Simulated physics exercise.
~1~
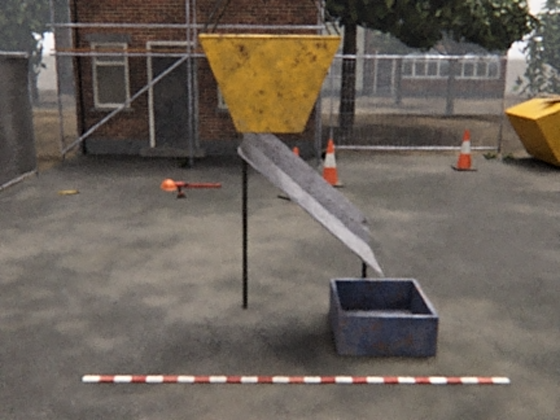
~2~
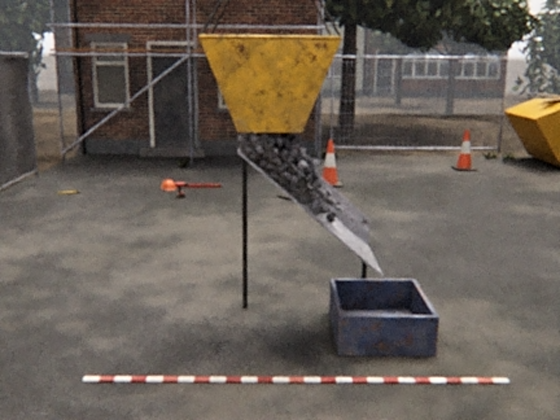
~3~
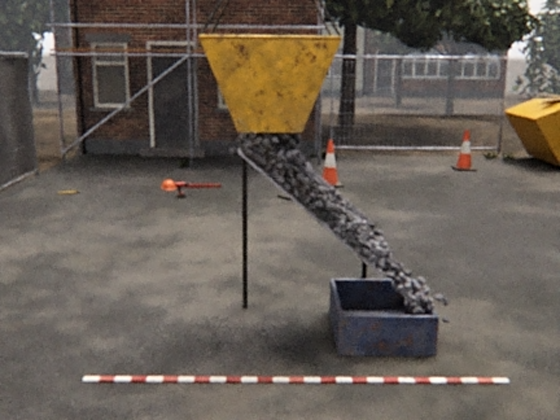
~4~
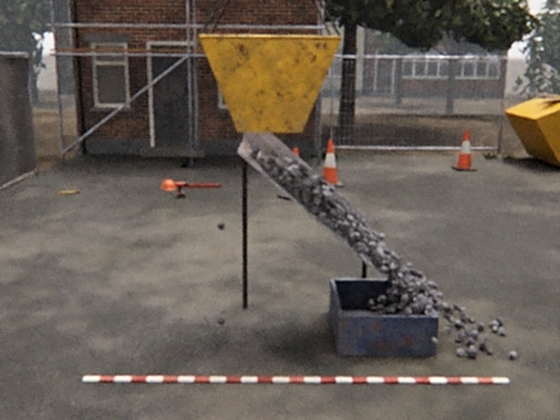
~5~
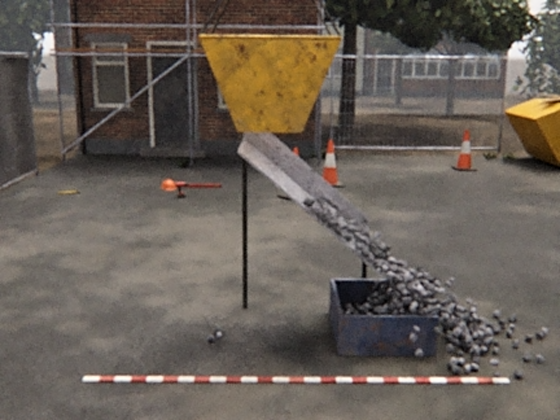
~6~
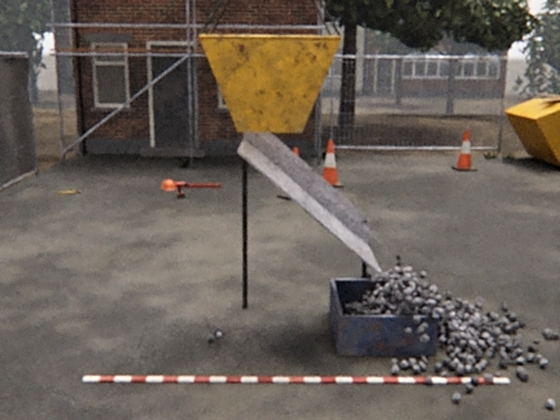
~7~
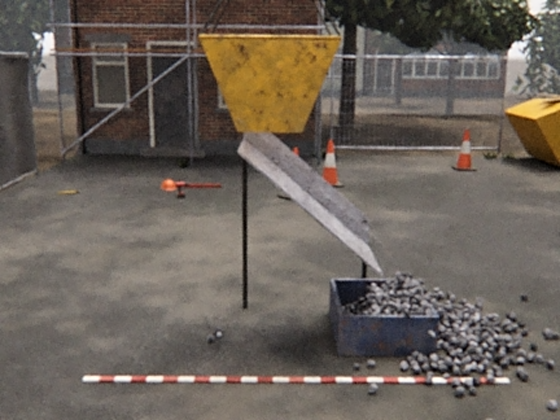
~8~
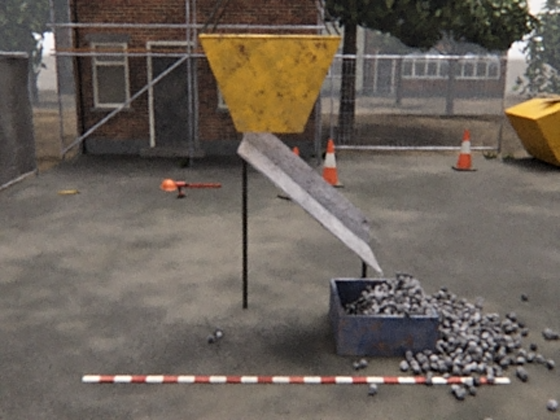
A yellow hopper dropped a load of grey stones onto a sloping metal chute, and they slid down to the right into a blue bin, heaping up and spilling over its right side until they settled, most in the bin and many on the ground.
